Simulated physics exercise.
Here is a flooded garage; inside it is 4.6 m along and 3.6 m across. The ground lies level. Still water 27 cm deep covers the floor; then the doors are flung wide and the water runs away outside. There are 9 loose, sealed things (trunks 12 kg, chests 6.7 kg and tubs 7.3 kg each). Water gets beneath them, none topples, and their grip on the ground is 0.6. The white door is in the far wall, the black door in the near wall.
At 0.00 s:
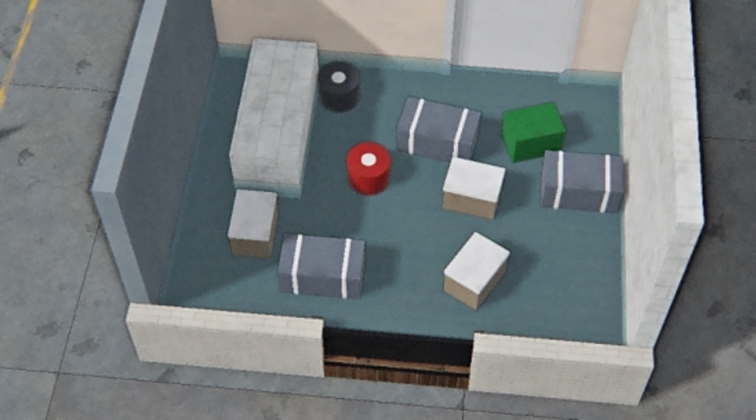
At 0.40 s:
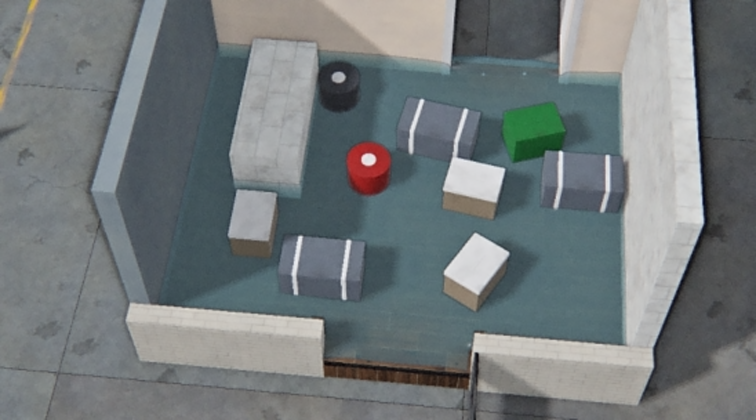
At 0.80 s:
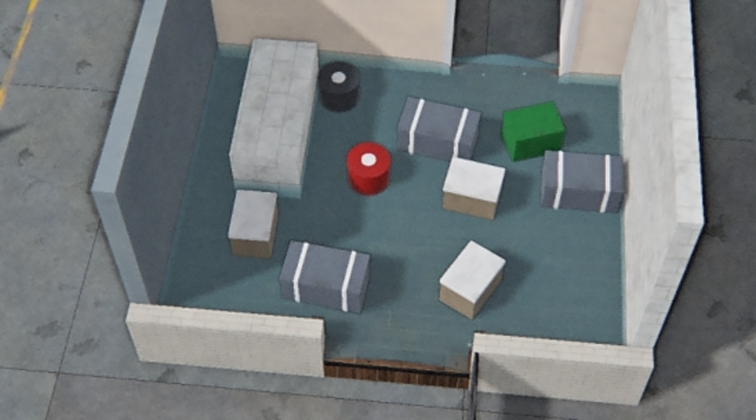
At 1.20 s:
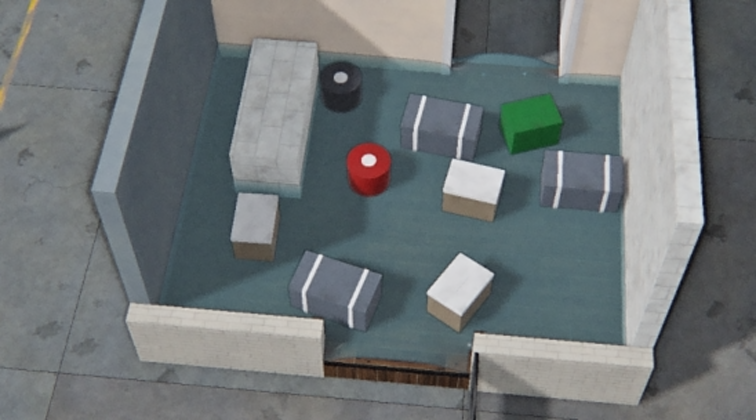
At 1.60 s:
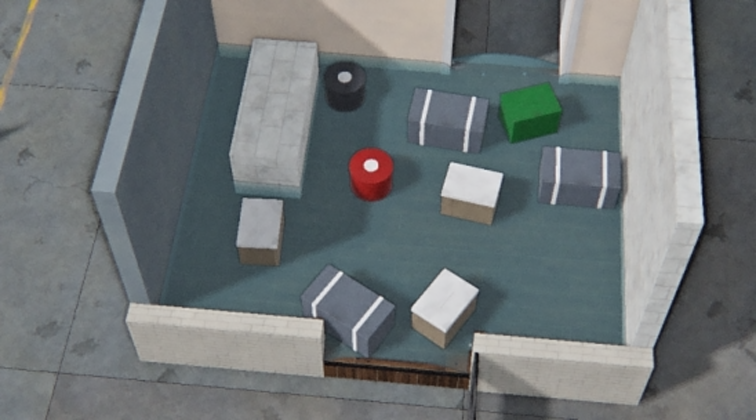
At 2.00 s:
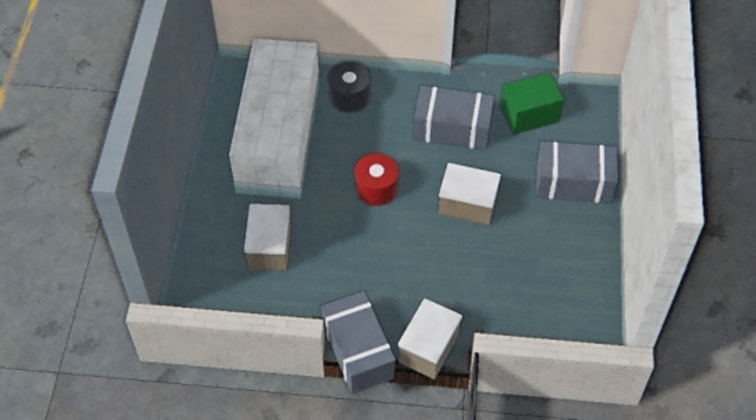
Loose chests and tubs stand in a flooded, roofless garage, seen from high above the near wall by a still camera. A red tub sits mid-floor, a black one behind it, a green chest at right, with strapped grey chests and pale-topped boxes around a long pale block. Both doors open, then a grey chest turns and slides with a box into the near doorway, while the green chest drifts toward the far one and others shift slightly.
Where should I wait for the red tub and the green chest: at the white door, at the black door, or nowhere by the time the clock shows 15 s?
Red tub: Neither one; green chest: White door.
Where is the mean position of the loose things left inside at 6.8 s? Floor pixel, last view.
Near (467, 168).
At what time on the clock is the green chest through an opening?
Near 3.5 s.
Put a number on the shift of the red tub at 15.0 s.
Roughly 80 cm.
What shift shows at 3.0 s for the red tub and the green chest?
About 20 and 80 cm.
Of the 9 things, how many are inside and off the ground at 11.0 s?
4 of them.
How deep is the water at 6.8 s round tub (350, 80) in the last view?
Roughly 13 cm.
After 3.0 s the red tub is near (385, 172), 0.2 m from its start, afloat; the green chest is near (533, 69), 0.8 m from its start, afloat; 2 of 9 are out; 7 afloat.
After 6.8 s the red tub is near (422, 177), 0.6 m from its start, afloat; the green chest has gone out by the white door; 5 of 9 are out; 4 afloat.
After 11.0 s the red tub is near (422, 187), 0.6 m from its start, afloat; the green chest has gone out by the white door; 5 of 9 are out; 4 afloat.
After 15.0 s the red tub is near (452, 185), 0.9 m from its start, afloat; the green chest has gone out by the white door; 7 of 9 are out; 2 afloat.
